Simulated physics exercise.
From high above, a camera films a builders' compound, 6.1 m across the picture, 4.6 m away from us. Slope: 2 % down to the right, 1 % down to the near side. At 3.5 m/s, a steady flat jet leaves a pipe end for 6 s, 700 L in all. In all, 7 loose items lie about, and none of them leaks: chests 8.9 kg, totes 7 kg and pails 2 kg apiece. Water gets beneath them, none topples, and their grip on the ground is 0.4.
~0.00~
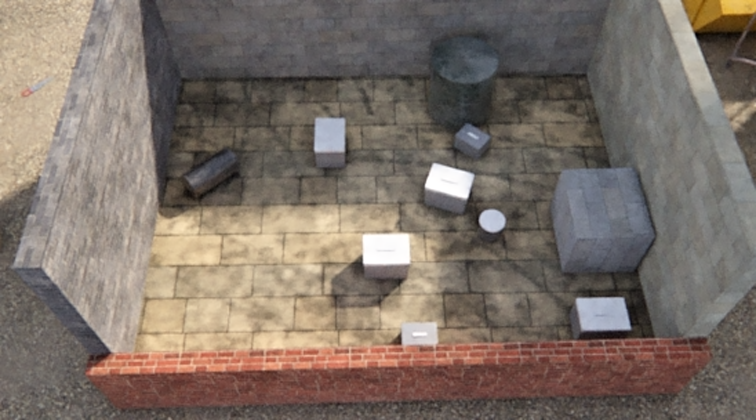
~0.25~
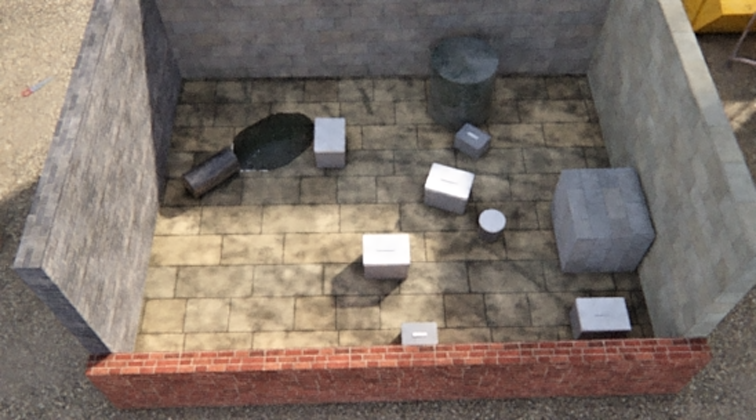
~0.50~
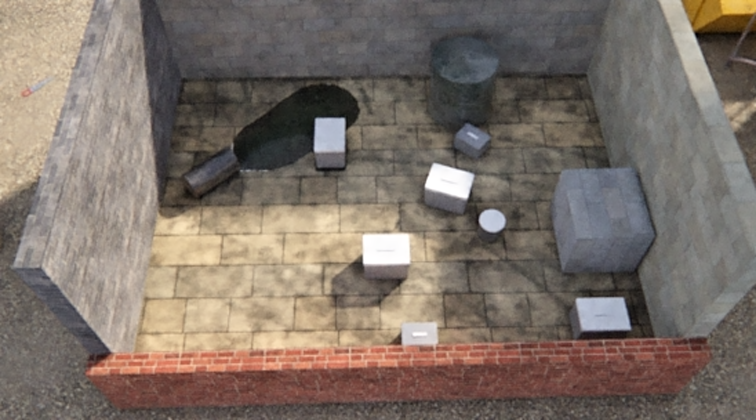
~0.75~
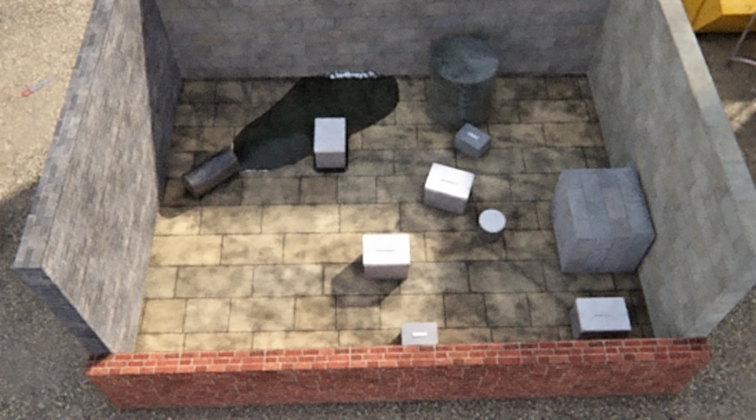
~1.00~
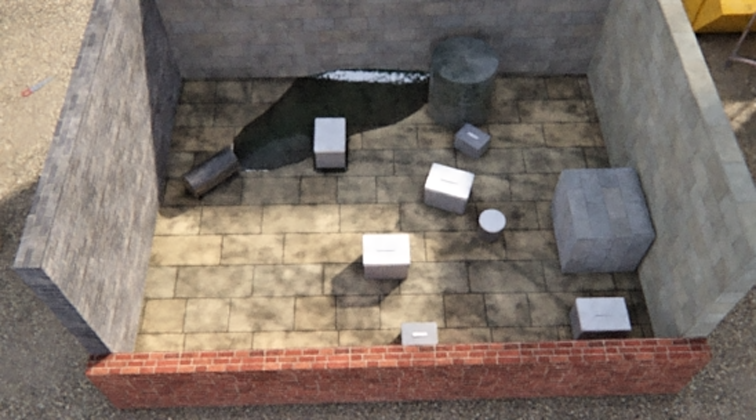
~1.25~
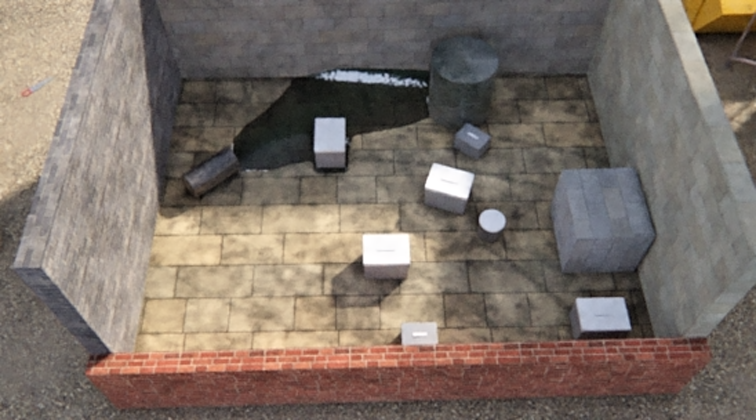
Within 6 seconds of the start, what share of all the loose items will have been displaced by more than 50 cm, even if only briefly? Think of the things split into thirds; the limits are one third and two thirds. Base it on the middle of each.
Looks like it fails to reach a third.
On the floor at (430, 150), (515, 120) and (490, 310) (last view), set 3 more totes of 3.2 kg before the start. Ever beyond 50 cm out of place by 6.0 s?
Result, in sequence: Exceeded, not exceeded, not exceeded.
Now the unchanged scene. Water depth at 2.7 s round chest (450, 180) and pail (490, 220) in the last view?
Depths: Near 0 cm, then near 0 cm.
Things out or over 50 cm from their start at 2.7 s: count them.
It comes to 0.
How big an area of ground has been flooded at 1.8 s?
About 4.5 m2.
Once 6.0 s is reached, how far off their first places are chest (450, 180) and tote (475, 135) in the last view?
Going in order, that's 80 cm then 0 cm.
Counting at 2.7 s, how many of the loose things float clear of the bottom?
The count is 0.
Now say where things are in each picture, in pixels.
In the first frame, a chest at (449, 180) rests on the ground; a chest at (386, 249) rests on the ground; 0.0 m2 under water; 0 of 7 have shifted.
In the second frame, a chest at (449, 180) rests on the ground; a chest at (386, 249) rests on the ground; 0.8 m2 under water; 0 of 7 have shifted.
In the third frame, a chest at (449, 180), on the bottom; a chest at (386, 249), on the bottom; 1.6 m2 under water; 0 of 7 have shifted.
In the fourth frame, a chest at (449, 180) rests on the ground; a chest at (386, 249), on the bottom; 2.4 m2 under water; 0 of 7 have shifted.
In the fifth frame, a chest at (449, 180), on the bottom; a chest at (386, 249) rests on the ground; 3.0 m2 under water; 0 of 7 have shifted.
In the sixth frame, a chest at (449, 180) rests on the ground; a chest at (386, 249) rests on the ground; 3.3 m2 under water; 0 of 7 have shifted.
After 1.8 s 0 of 7 are over 50 cm from their spots; 0 afloat.
After 2.7 s 0 of 7 are over 50 cm from their spots; 0 afloat.
After 4.2 s 0 of 7 are over 50 cm from their spots; 0 afloat.
After 6.0 s 2 of 7 are over 50 cm from their spots, and 2 have been at some point; 1 afloat.
